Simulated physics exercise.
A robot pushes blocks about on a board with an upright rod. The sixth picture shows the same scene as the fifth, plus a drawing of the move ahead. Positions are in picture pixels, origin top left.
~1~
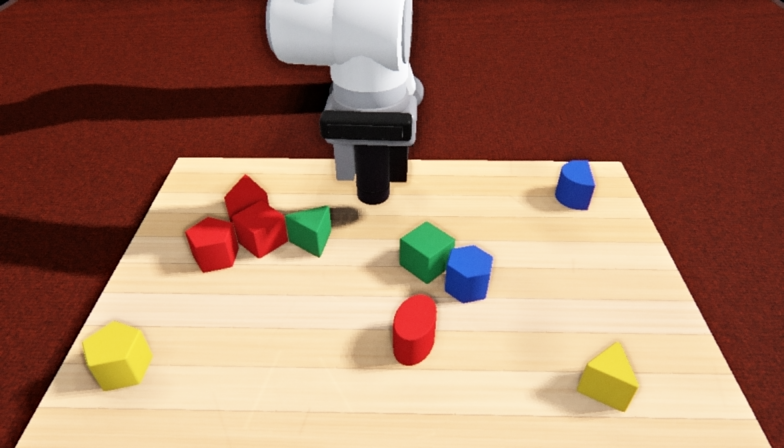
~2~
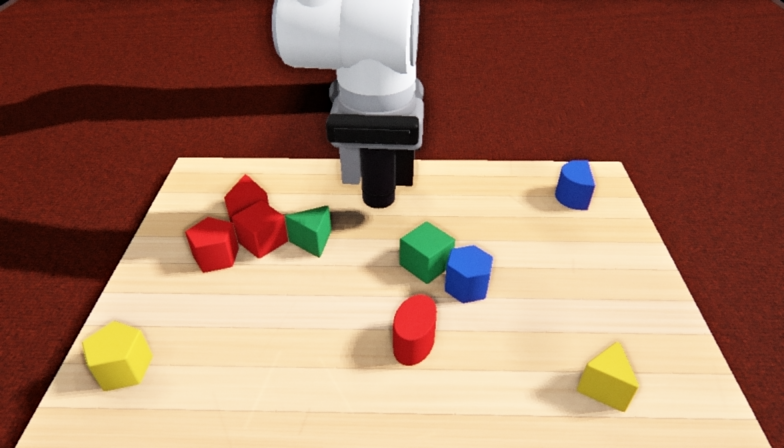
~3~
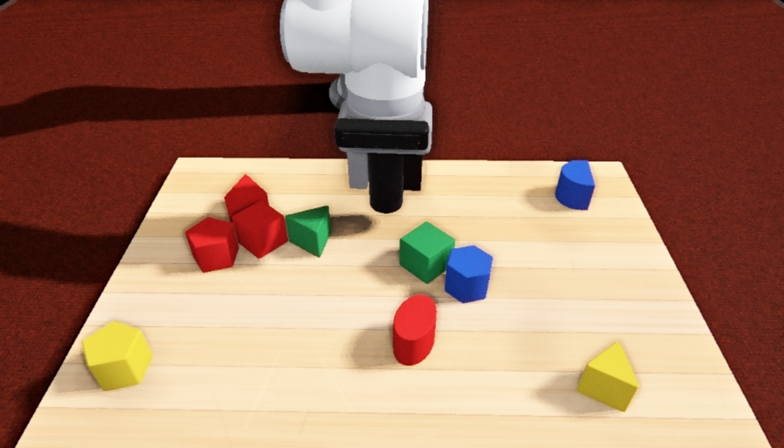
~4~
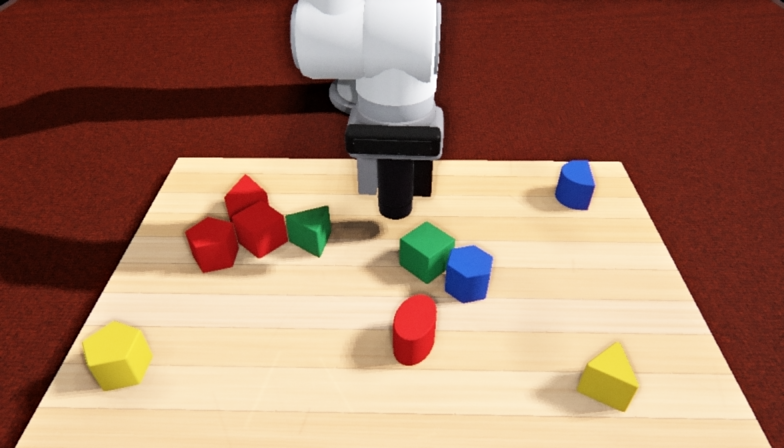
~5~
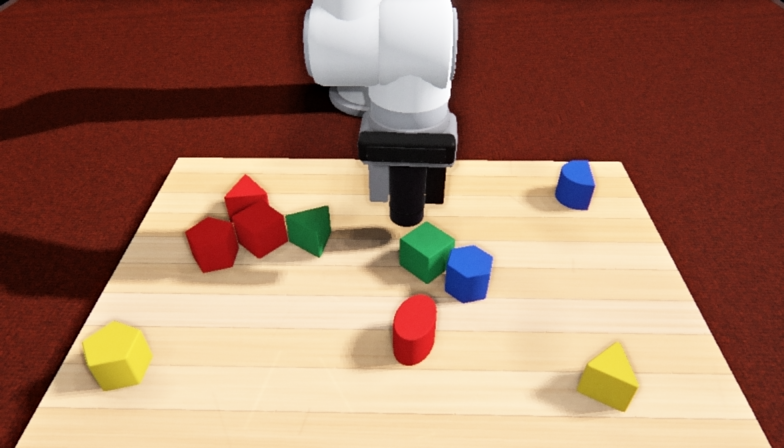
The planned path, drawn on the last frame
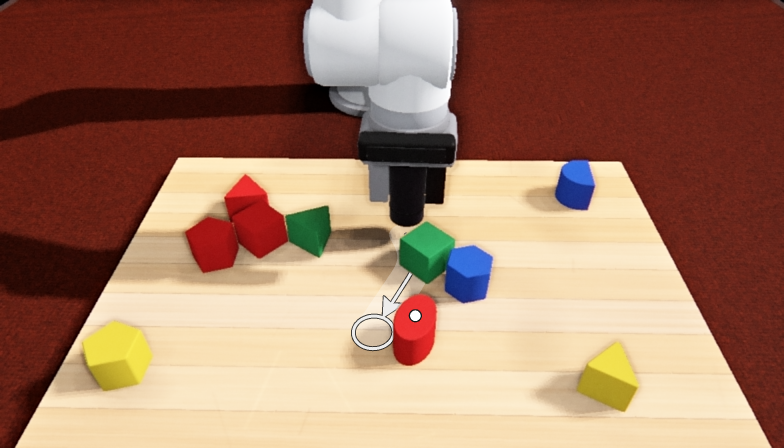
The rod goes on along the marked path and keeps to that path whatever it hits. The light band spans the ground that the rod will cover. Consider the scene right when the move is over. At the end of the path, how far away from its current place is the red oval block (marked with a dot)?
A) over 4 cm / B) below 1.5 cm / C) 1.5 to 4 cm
It's B.
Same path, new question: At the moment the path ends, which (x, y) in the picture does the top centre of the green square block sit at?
Somewhere near (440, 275).
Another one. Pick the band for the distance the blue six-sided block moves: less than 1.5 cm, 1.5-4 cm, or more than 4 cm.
Answer: 1.5 to 4 cm.
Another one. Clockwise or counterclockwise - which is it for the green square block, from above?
From the top, the block rotates counterclockwise.
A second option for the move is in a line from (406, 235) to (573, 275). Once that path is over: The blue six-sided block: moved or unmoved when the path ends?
My prediction: It moves.
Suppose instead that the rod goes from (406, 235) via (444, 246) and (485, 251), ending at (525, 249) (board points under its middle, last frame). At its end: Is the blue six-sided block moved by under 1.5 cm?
The answer is no.
Drawn move, from (406, 235) via (414, 265) and (396, 297), ending at (374, 332); the dot is on the red oval block.
On the path given first. One third of the way, rod (415, 247); green square block (439, 263); blue six-sided block (487, 274), turned 25° anticlockwise.
Two thirds of the way, rod (396, 279); green square block (440, 275), turned 20° anticlockwise; blue six-sided block (490, 278), turned 40° anticlockwise.
At the end, rod (373, 314); red oval block still; green square block (440, 275), turned 20° anticlockwise; blue six-sided block (490, 278), turned 40° anticlockwise.
